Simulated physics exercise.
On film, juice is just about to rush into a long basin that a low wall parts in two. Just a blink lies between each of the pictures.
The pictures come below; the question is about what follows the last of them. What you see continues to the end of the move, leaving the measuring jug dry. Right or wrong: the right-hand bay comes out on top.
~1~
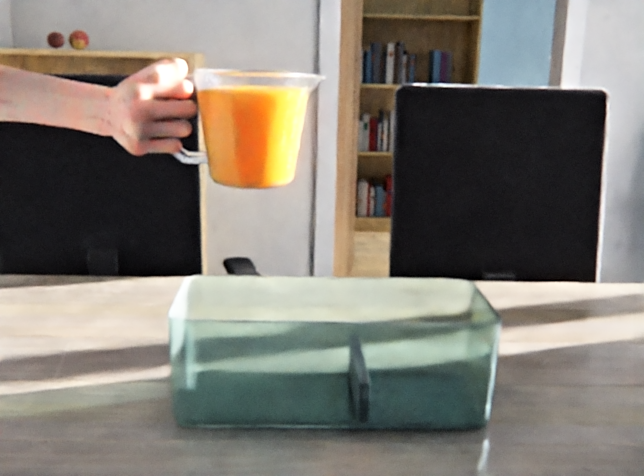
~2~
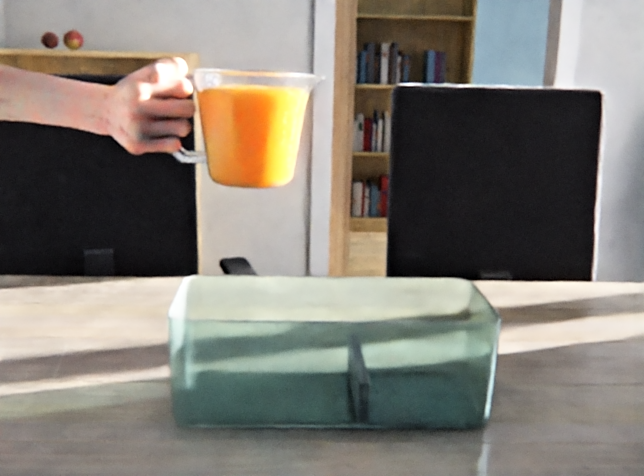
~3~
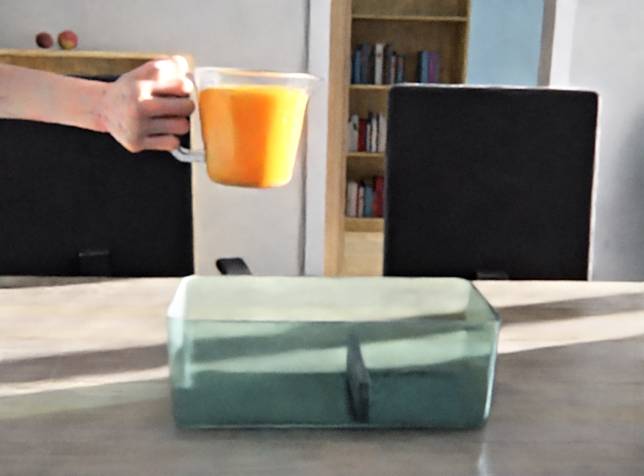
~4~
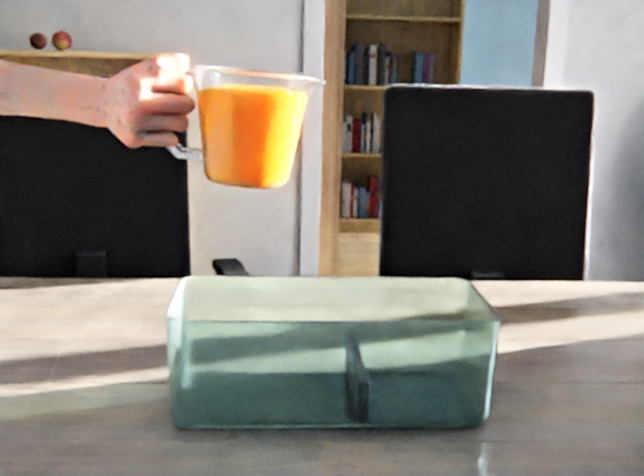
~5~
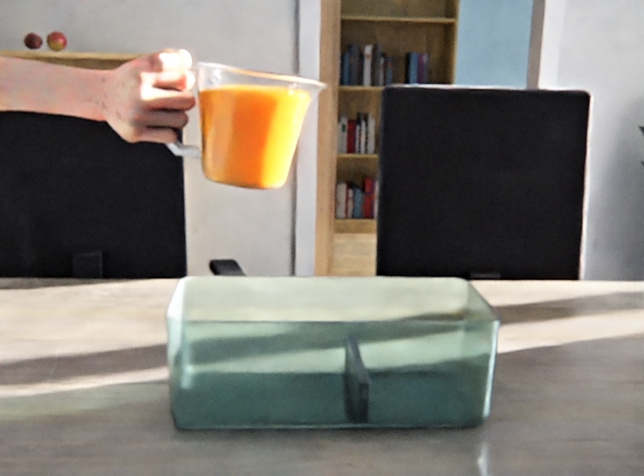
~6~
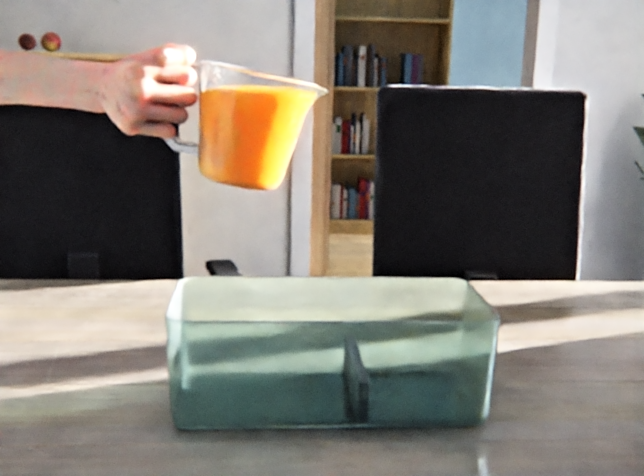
Right, it does.
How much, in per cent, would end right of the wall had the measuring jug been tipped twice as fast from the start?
About 90 in a hundred.
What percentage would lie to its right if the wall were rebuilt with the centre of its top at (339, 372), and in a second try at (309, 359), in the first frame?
Roughly 90 per cent first and roughly 95 per cent second.
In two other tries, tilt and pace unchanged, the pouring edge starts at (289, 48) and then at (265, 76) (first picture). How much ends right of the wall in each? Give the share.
60 % and 10 %.
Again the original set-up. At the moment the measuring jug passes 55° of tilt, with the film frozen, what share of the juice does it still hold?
Around 80 in a hundred has not poured out yet.
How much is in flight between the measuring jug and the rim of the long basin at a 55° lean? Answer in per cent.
It's about 15 per cent.
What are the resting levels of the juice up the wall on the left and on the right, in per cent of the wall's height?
Levels: Left around 0 per cent, right around 70 per cent.
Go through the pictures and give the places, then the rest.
In the first picture, it leans 0°; its right rim is at (325, 76); the juice meets the walls at (200, 88) and (306, 91); the long basin's rim runs from (178, 298) to (487, 302); the wall's top is at (359, 358).
In the second picture, it leans 0°; its right rim is at (325, 76); the juice meets the walls at (200, 88) and (306, 91).
In the third picture, it leans 2°; its right rim is at (325, 78); the juice meets the walls at (200, 87) and (306, 91).
In the fourth picture, it leans 4°; its right rim is at (326, 81); the juice meets the walls at (200, 87) and (306, 92).
In the fifth picture, it leans 7°; its right rim is at (327, 84); the juice meets the walls at (201, 88) and (309, 93).
In the sixth picture, it leans 10°; its right rim is at (329, 90); the juice meets the walls at (203, 90) and (314, 93).
A moment on, the tilt is 55° and 78 per cent is still to pour, 0 is left of the wall and 5 right of it.
Next, the tilt is 85° and 29 per cent is still to pour, 1 is left of the wall and 49 right of it.
Then the tilt is 94° and 3 per cent is still to pour, 6 is left of the wall and 86 right of it.
Later the tilt is 94° and 0 per cent is still to pour, 10 is left of the wall and 88 right of it.
Finally, 10 per cent lies left of the wall, 88 right of it and 2 outside.
